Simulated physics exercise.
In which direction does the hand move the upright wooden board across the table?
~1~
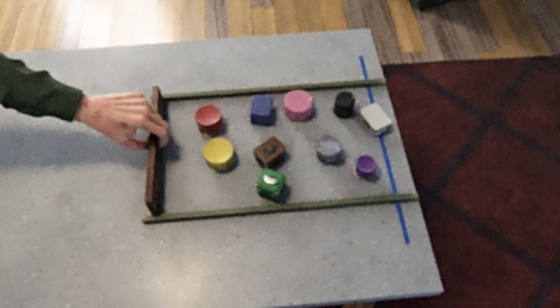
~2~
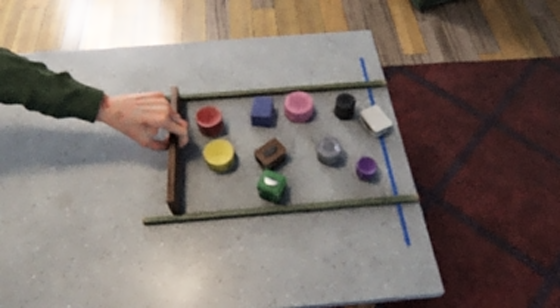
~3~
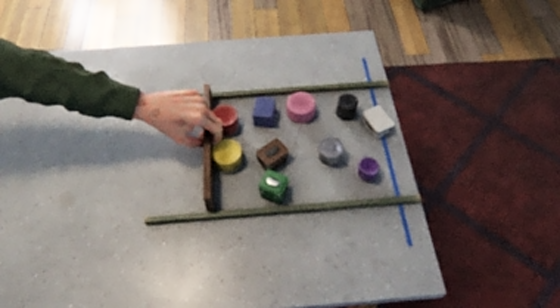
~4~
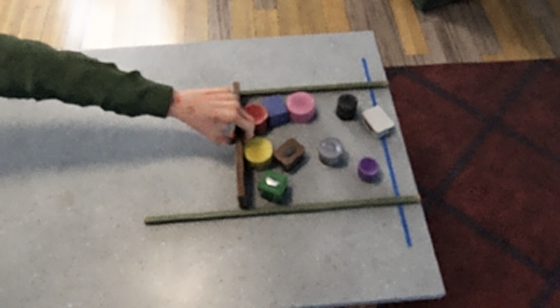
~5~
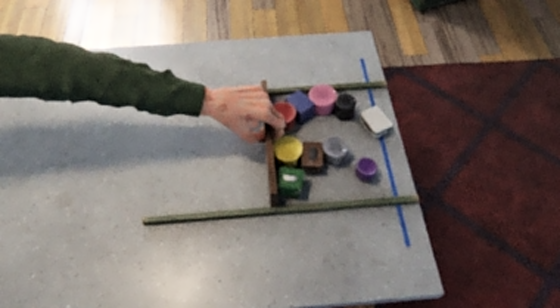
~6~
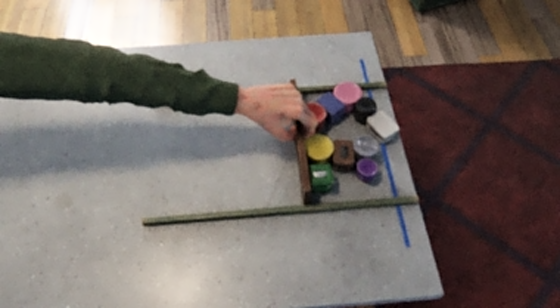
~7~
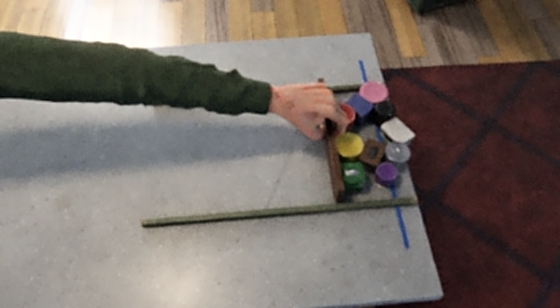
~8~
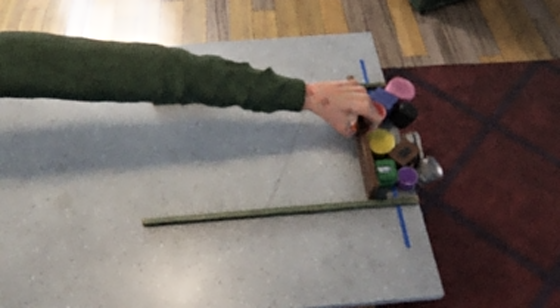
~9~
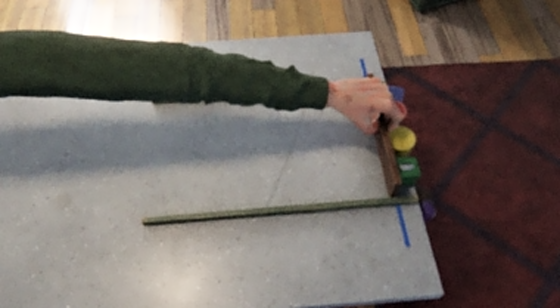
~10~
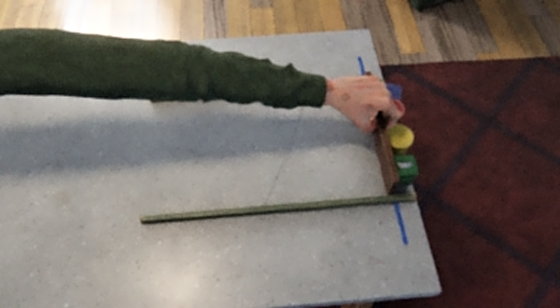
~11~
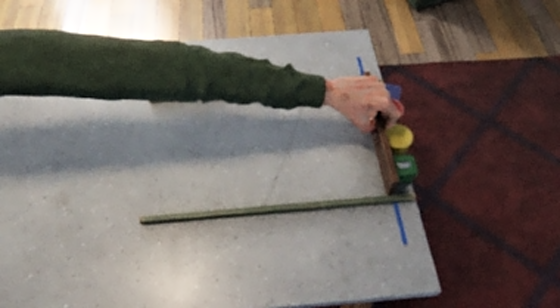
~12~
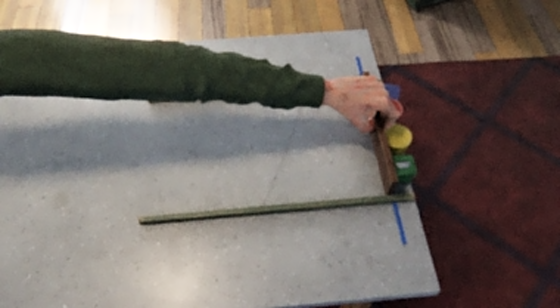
The hand moves the board to the right, toward the blue tape line and the edge of the table.
